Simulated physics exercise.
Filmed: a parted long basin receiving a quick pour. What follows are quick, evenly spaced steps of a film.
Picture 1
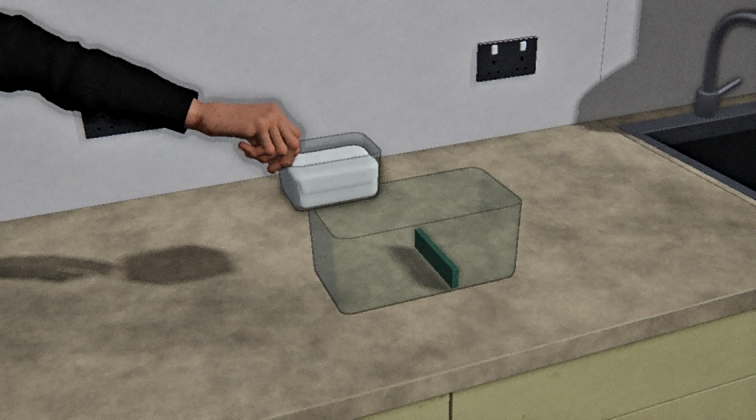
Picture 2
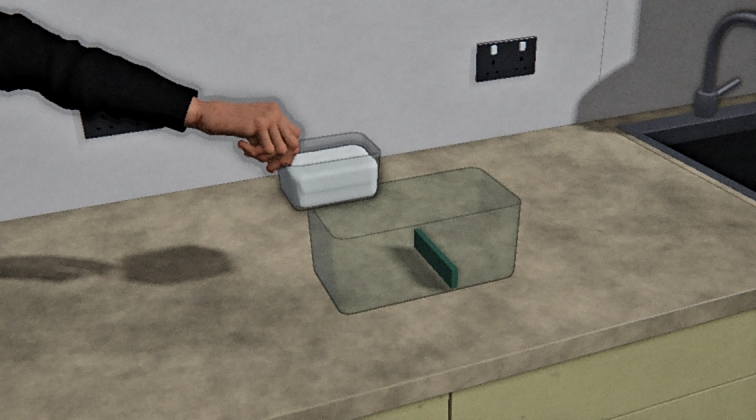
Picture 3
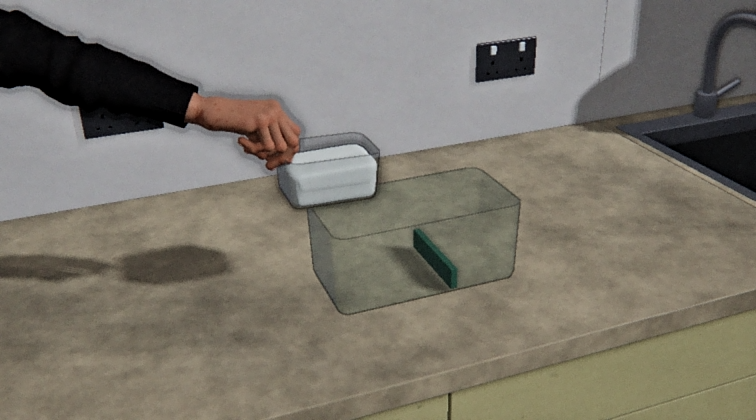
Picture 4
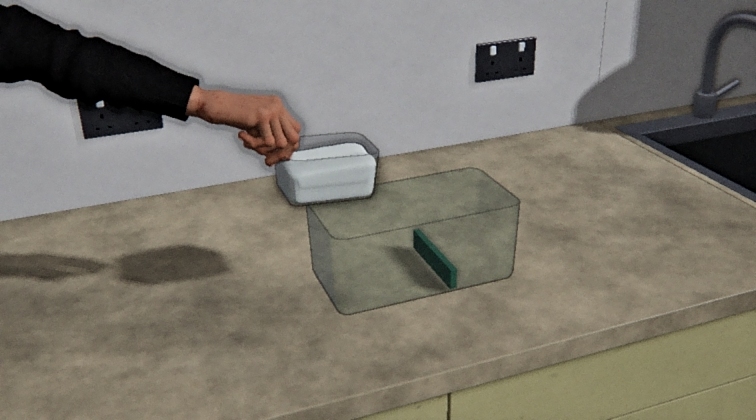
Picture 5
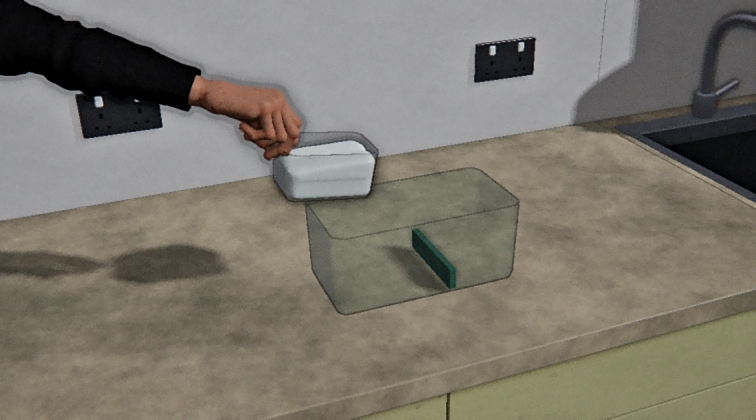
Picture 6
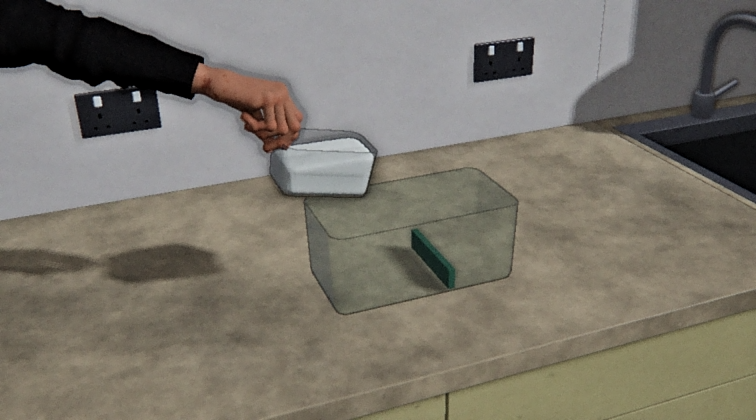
The clip shows a hand holding a small clear container of white milk above a long transparent basin with a green divider on a countertop; the container stays nearly level at first, then tilts slightly toward the right.
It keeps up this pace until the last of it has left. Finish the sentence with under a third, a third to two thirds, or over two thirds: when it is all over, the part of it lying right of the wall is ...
... a third to two thirds.
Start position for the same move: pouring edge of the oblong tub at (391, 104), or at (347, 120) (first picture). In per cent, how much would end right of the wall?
85 % and 10 %.
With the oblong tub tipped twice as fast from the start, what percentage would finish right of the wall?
Roughly 55 percent.
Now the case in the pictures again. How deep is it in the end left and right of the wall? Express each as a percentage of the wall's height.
On the left it's around 30 per cent; on the right, 50 per cent.
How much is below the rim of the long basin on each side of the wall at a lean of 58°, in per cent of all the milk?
The left part holds close to 10 per cent, the right part close to 0.
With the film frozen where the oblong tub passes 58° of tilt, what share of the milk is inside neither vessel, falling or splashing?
That comes to near 30 percent.
A moment on, the oblong tub is tipped part way and 62 per cent is still to pour, 10 is left of the wall and 0 right of it.
Next, the oblong tub is tipped on its side and 16 per cent is still to pour, 29 is left of the wall and 44 right of it.
Then the oblong tub is tipped on its side and 2 per cent is still to pour, 49 is left of the wall and 46 right of it.
Later the oblong tub is tipped on its side and 0 per cent is still to pour, 53 is left of the wall and 46 right of it.
In the end 53 per cent lies left of the wall, 46 right of it and 1 outside.
